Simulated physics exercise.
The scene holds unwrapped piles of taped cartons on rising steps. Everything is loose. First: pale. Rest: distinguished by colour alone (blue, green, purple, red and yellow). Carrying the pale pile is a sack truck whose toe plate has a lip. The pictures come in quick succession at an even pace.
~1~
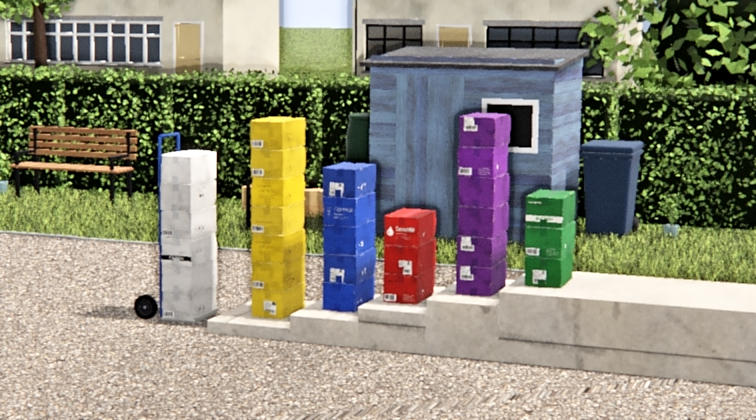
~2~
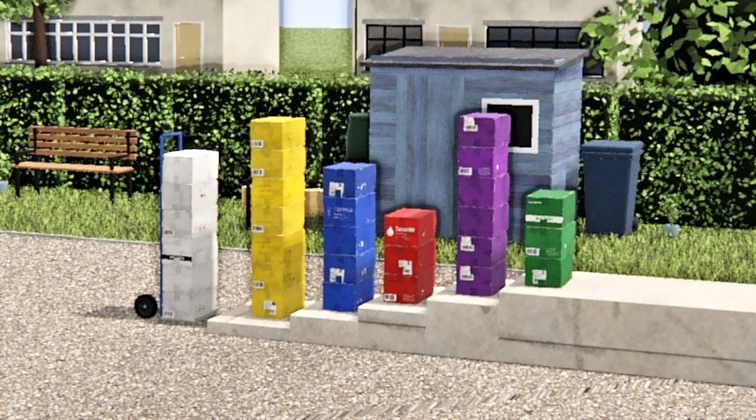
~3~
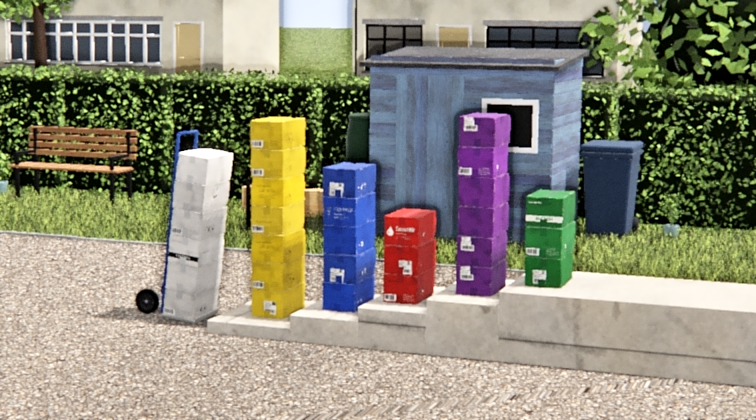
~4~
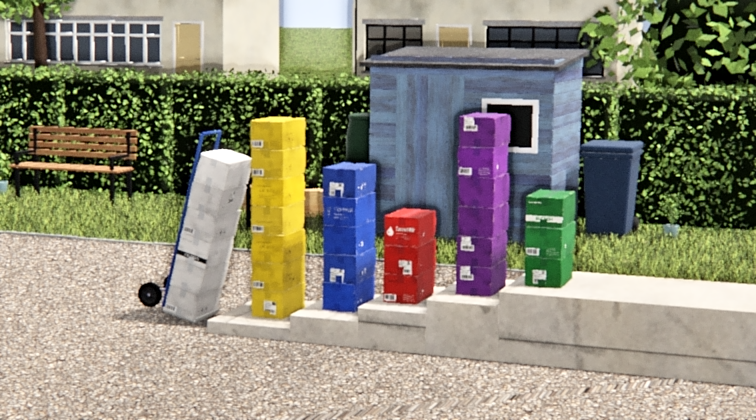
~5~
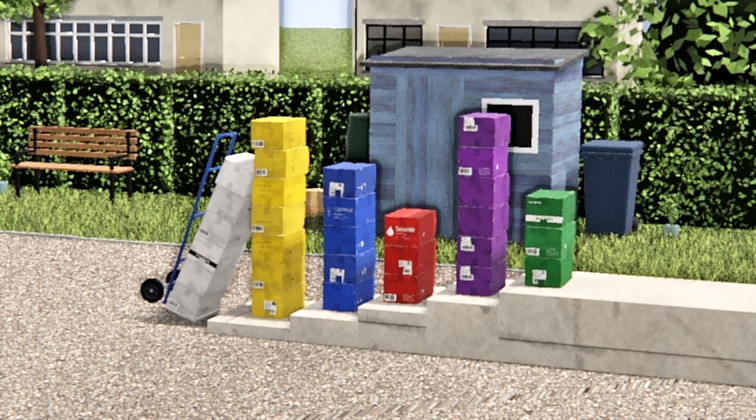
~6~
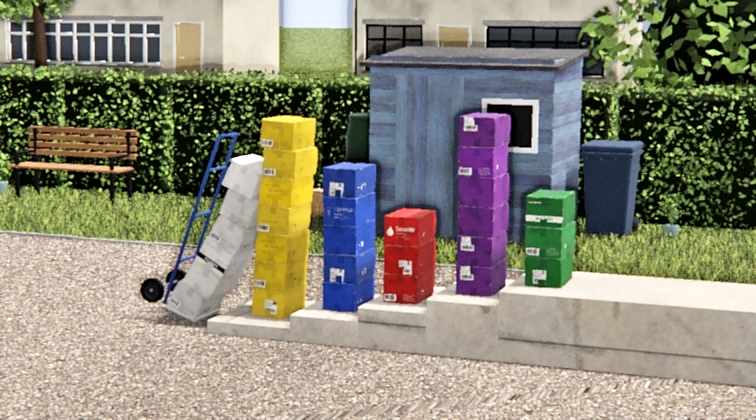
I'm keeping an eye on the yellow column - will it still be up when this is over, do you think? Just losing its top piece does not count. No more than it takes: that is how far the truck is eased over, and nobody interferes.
No, comes apart.
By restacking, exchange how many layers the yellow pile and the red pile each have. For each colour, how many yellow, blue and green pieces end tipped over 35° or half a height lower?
Per pile: Yellow 0; blue 0; green 0.
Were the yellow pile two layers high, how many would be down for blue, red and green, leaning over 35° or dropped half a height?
By colour, that gives blue at 0, red at 0 and green at 0.
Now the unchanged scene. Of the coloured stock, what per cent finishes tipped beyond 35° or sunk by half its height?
Roughly 60 percent.
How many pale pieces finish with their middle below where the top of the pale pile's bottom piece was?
Pale pieces: 1.
Soon after the last picture, 6 of the pale pile down; none of the 7 yellow cartons down (0 of 24 in all colours); top yellow carton leaning a little.
A little later, 6 of the pale pile down; 1 of the 7 yellow cartons down (1 of 24 in all colours); top yellow carton leaning barely, half its height lower; top blue carton leaning clearly.
Later still, 6 of the pale pile down; 6 of the 7 yellow cartons down (7 of 24 in all colours); top yellow carton leaning steeply, some two heights lower; top blue carton leaning clearly, about its own height lower.
After that, 6 of the pale pile down; 6 of the 7 yellow cartons down (17 of 24 in all colours); top yellow carton leaning steeply, some two heights lower; top green carton leaning steeply, some two heights lower.
At rest, 6 of the pale pile down; 6 of the 7 yellow cartons down (15 of 24 in all colours); top yellow carton leaning steeply, some two heights lower; top green carton on its side. As the last picture would show them, middles, top yellow carton near (474, 210), top green carton near (657, 272).
